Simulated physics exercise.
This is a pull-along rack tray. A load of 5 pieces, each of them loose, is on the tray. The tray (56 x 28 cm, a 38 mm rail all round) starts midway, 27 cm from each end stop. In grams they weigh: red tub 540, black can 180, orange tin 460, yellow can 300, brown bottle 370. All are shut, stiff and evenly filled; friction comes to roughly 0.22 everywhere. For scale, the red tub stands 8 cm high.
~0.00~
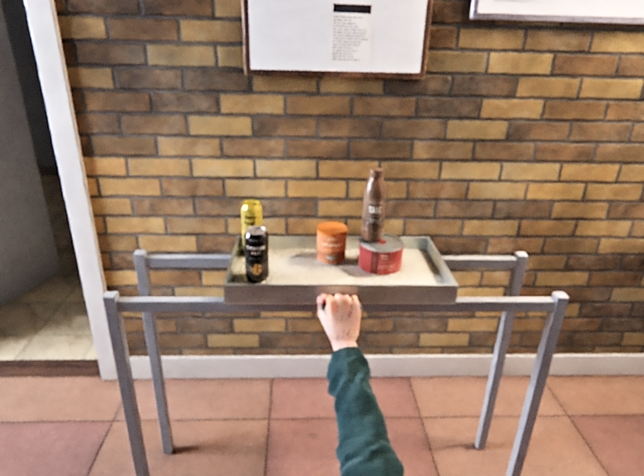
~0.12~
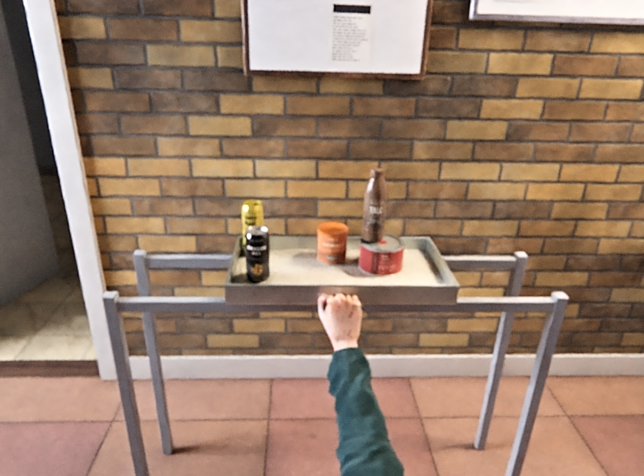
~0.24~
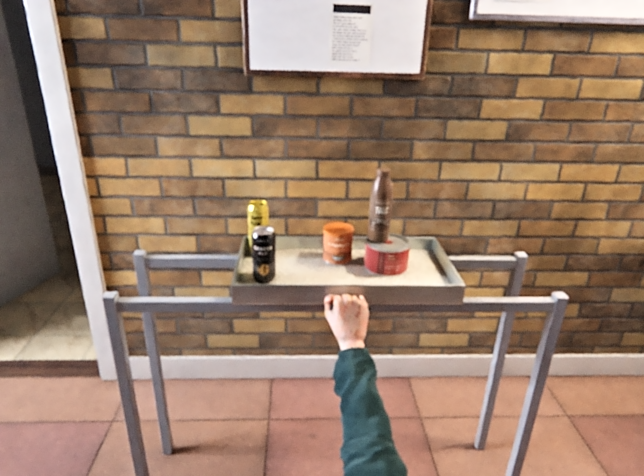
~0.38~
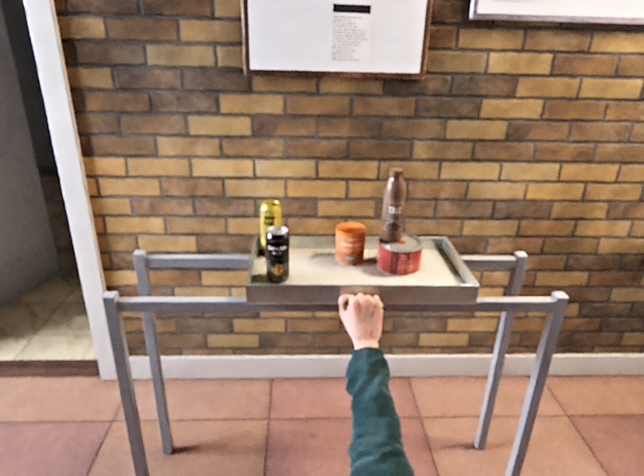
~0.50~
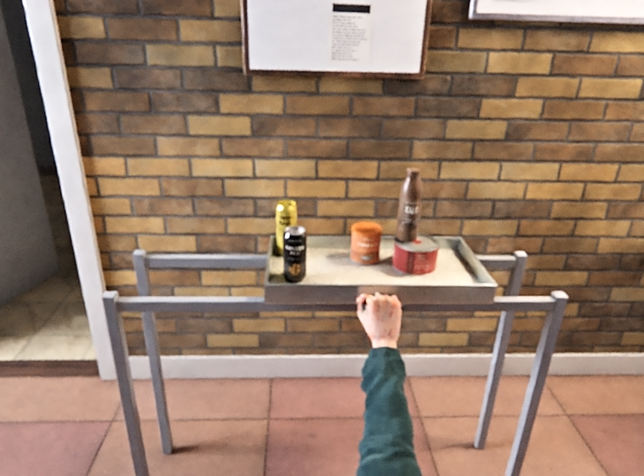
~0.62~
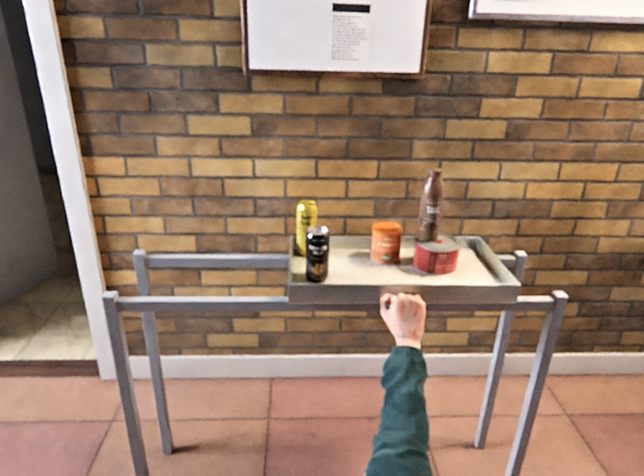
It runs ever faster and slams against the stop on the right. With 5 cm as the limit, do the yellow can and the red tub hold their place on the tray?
The yellow can gets shifted; the red tub gets shifted.
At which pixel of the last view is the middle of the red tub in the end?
Around (510, 254).
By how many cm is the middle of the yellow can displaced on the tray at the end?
About 10 cm.
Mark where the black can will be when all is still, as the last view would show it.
At about (400, 255).
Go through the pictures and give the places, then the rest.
Tray midway; yellow can (252, 229); red tub (381, 254), in the first picture.
Tray midway; brown bottle (375, 205); black can (258, 255), in the second picture.
Tray 2 cm right; orange tin (338, 244); brown bottle (381, 205), in the third picture.
Tray 5 cm right; black can (278, 255); orange tin (350, 244), in the fourth picture.
Tray 10 cm right; brown bottle (410, 205); black can (295, 255), in the fifth picture.
Tray 16 cm right; yellow can (307, 229); red tub (436, 254), in the sixth picture.
After 0.92 s, tray 27 cm right; yellow can moved 7 cm near (368, 229); red tub moved 6 cm near (498, 254); brown bottle moved 7 cm.
In the end (1.5 s), not toppled but over 5 cm from the start, red tub, black can, orange tin, yellow can and brown bottle. In the last view, yellow can near (381, 229), red tub near (510, 254).
